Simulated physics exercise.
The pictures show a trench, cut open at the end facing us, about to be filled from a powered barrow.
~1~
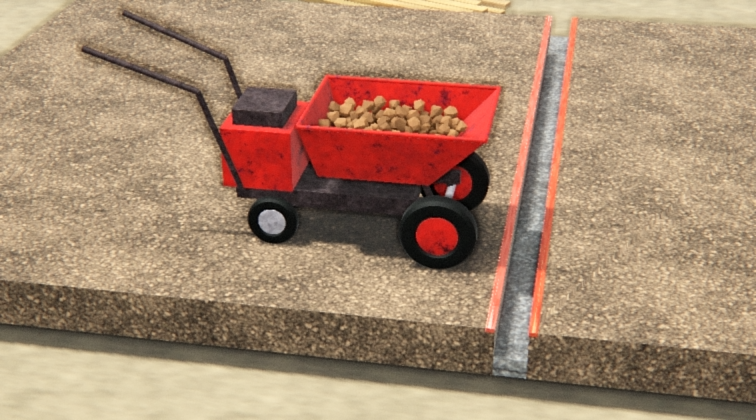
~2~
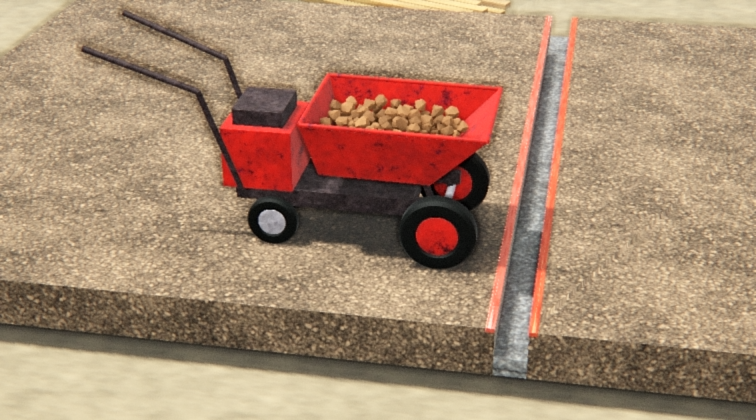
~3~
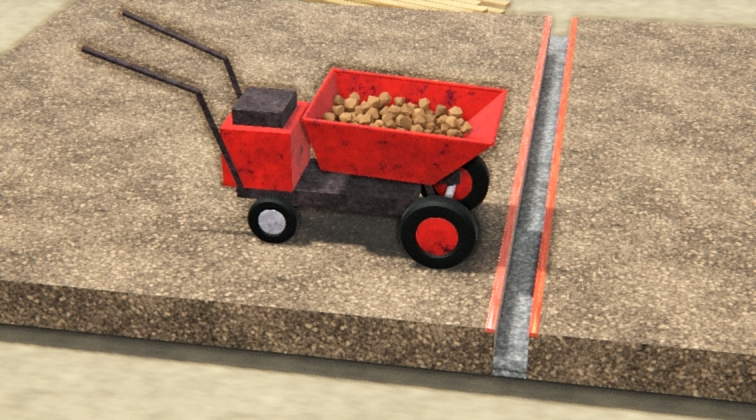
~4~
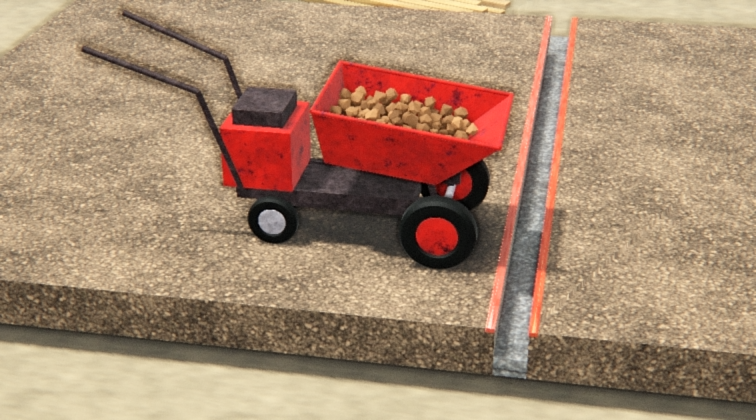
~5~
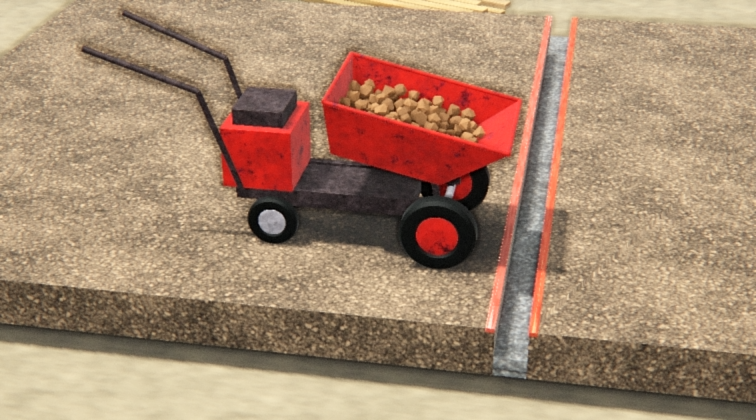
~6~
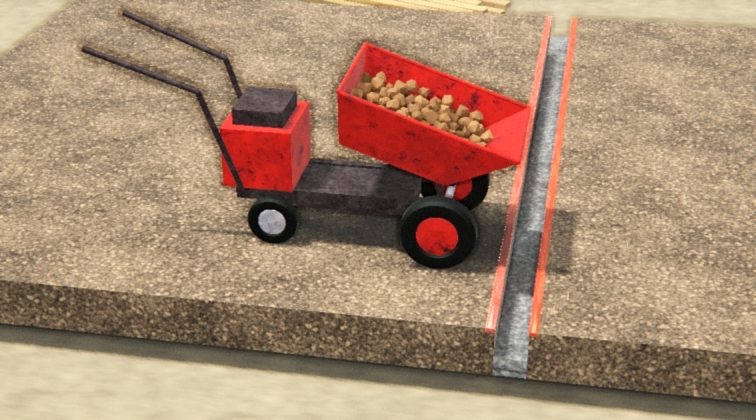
A red powered barrow stands still beside a narrow trench as its loaded skip tilts right.
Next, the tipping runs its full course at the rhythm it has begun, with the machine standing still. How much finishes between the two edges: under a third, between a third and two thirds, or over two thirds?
The trench ends with less than a third of it.
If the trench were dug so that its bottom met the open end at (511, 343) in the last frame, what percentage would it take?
About 0 per cent.
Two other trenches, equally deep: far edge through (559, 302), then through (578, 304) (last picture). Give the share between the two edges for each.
First some 0, then 40 per cent.
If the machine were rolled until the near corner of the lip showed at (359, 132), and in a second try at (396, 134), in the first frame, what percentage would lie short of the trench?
About 50 and 20 per cent.
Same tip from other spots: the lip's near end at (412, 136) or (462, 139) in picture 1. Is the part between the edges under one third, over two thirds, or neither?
At the first place one to two thirds, at the second under a third.
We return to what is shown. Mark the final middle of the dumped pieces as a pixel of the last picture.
Close to (619, 246).
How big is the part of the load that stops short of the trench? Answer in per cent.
Near 0 %.
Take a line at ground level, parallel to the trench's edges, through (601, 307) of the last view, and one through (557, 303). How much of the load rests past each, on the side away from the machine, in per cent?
Roughly 50 per cent, and 80 per cent.
Just after the last frame, skip tipped steeply; every one in the skip.
A moment on, skip tipped right over; roughly half in the skip; roughly half beyond it; just a few falling.
Further on, skip tipped right over; about a tenth in the skip; the larger part beyond it.
When it is over, skip tipped right over; about a tenth in the skip; not one in or heaped over the trench; the larger part beyond it.
